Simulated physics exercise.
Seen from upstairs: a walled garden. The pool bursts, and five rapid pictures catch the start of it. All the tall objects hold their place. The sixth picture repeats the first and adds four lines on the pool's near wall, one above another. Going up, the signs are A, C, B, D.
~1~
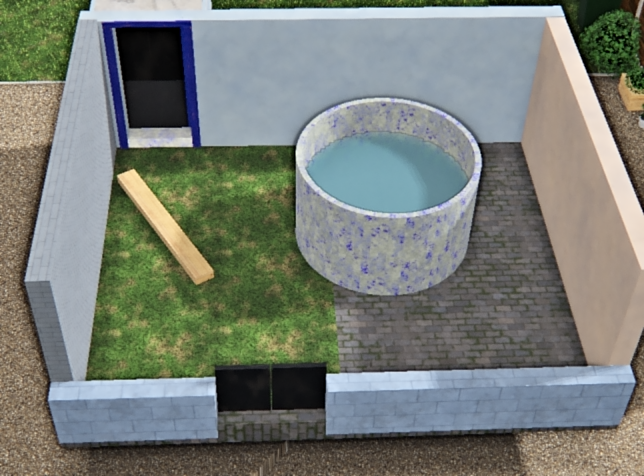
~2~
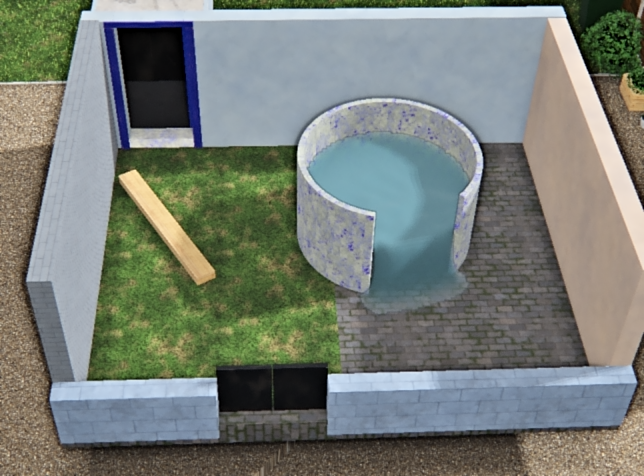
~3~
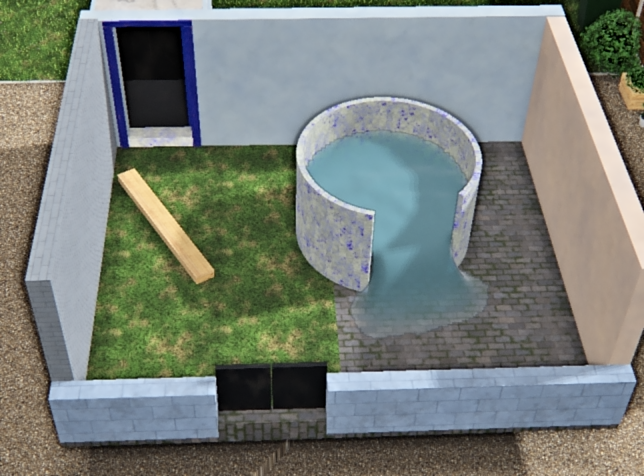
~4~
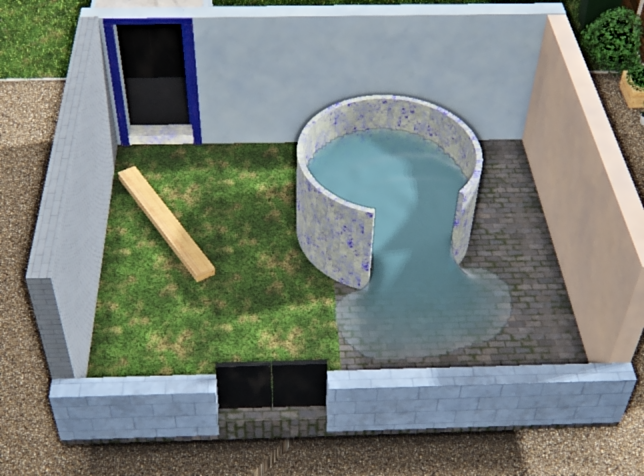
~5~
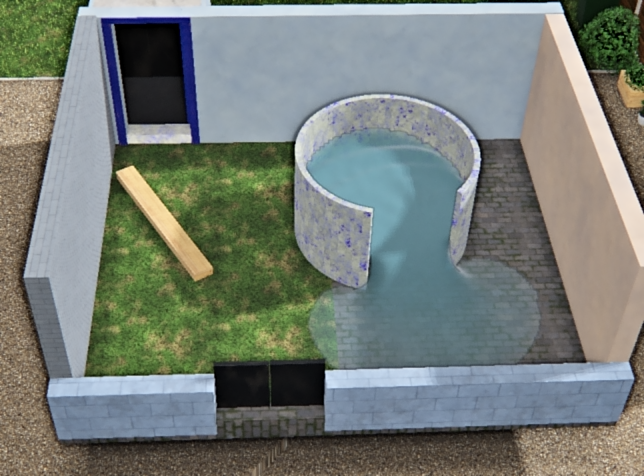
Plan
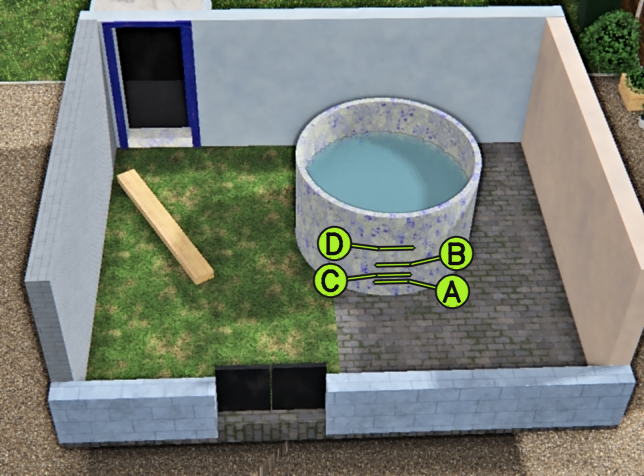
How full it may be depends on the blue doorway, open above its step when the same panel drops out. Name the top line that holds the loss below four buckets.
I would pick level D.
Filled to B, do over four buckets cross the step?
No, not at all.
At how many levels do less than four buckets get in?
All of the four.
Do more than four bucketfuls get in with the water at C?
No, not at all.
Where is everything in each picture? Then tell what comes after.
Water in the pool at rest, its middle at (386, 183); foot of the blue doorway at (161, 147); shut gate at (271, 373).
Water covers 2 % of the ground and shows as far out as (364, 294).
Water covers 5 % of the ground and shows as far out as (372, 330).
Water covers 9 % of the ground and shows as far out as (496, 317).
Water covers 17 % of the ground and shows as far out as (513, 334).
On the marked copy, A at (392, 281); B at (393, 264); C at (392, 275); D at (395, 248); from the bottom up A, C, B, D.
For level A, nothing gets over.
For level B, nothing gets over.
For level C, nothing gets over.
For level D, a splash gets over, under a bucket.
